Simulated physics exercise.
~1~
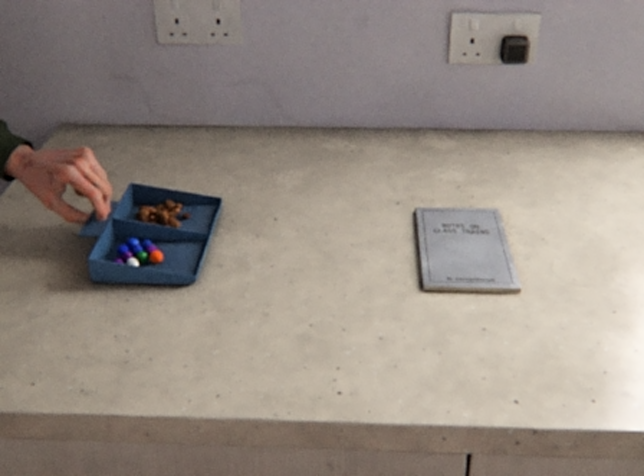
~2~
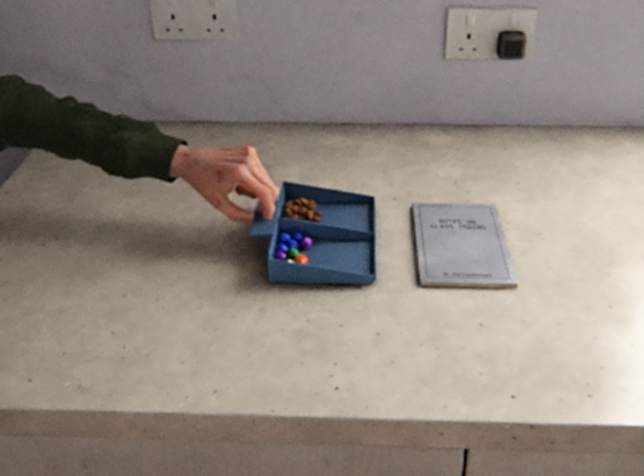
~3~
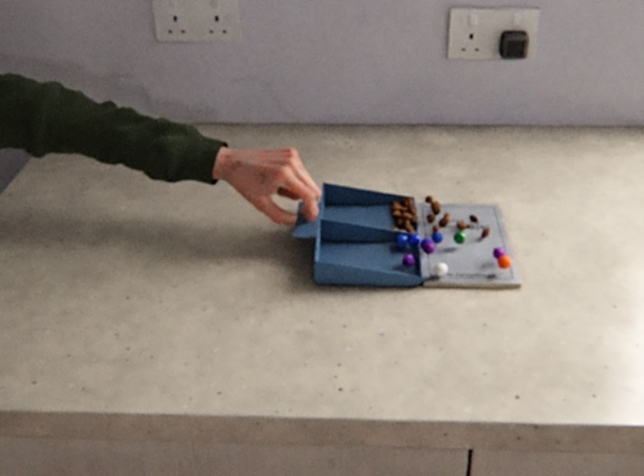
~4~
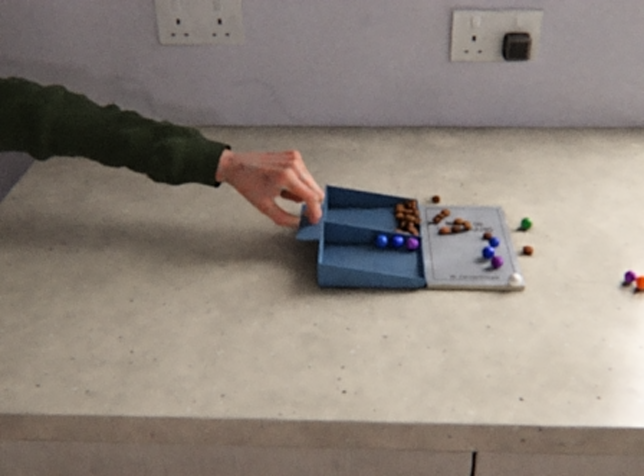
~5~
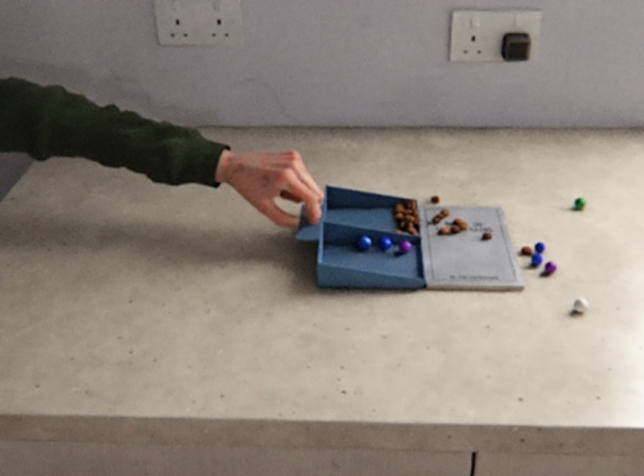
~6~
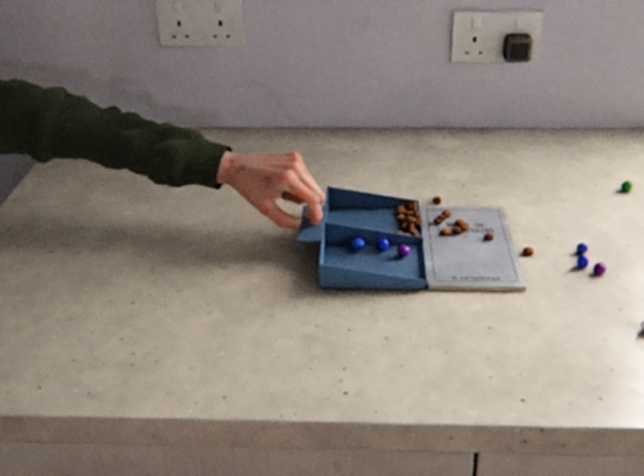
A blue two-part tray, pushed right by a hand across a counter, stopped against a thin grey book, throwing some brown bits onto the cover and sending most of its colourful balls rolling over and past it, while the rest stayed inside.
